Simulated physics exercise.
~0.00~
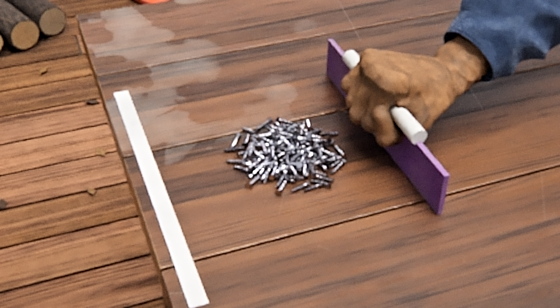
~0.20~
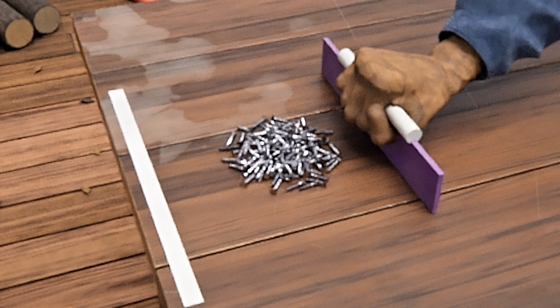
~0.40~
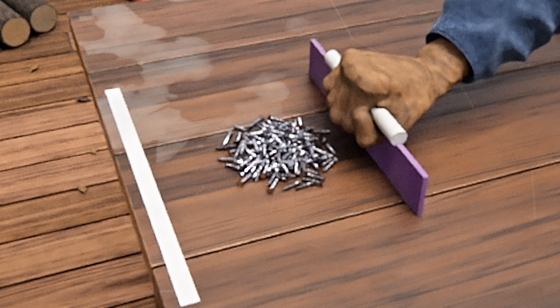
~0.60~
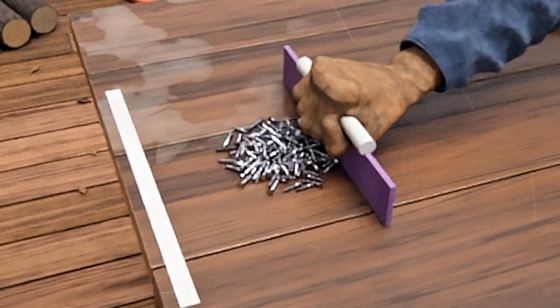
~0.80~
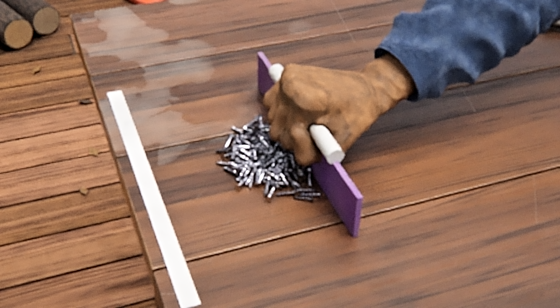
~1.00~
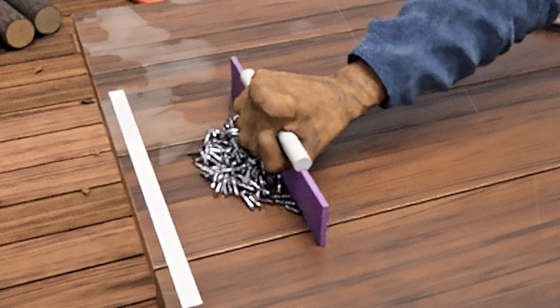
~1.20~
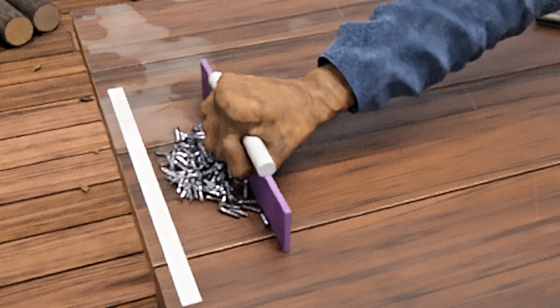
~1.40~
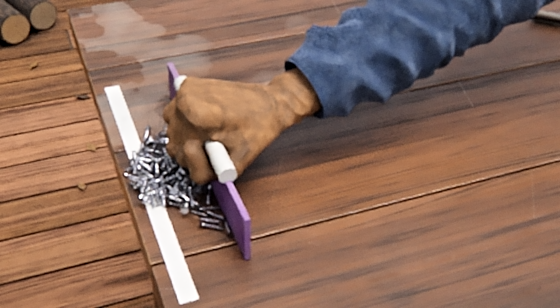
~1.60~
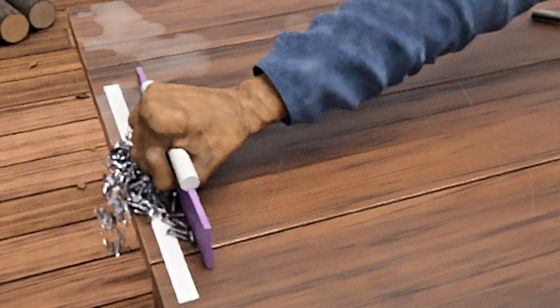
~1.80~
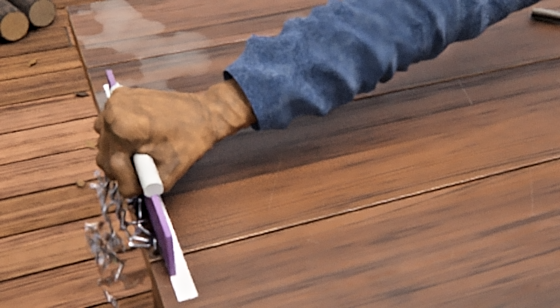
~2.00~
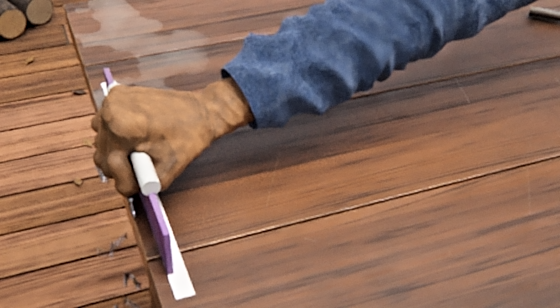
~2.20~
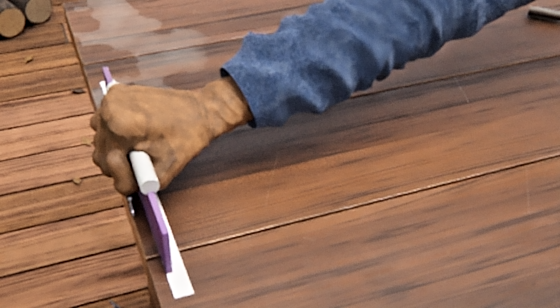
On a wooden table, a hand scrapes small metallic pieces left over the edge, stopping at white tape.
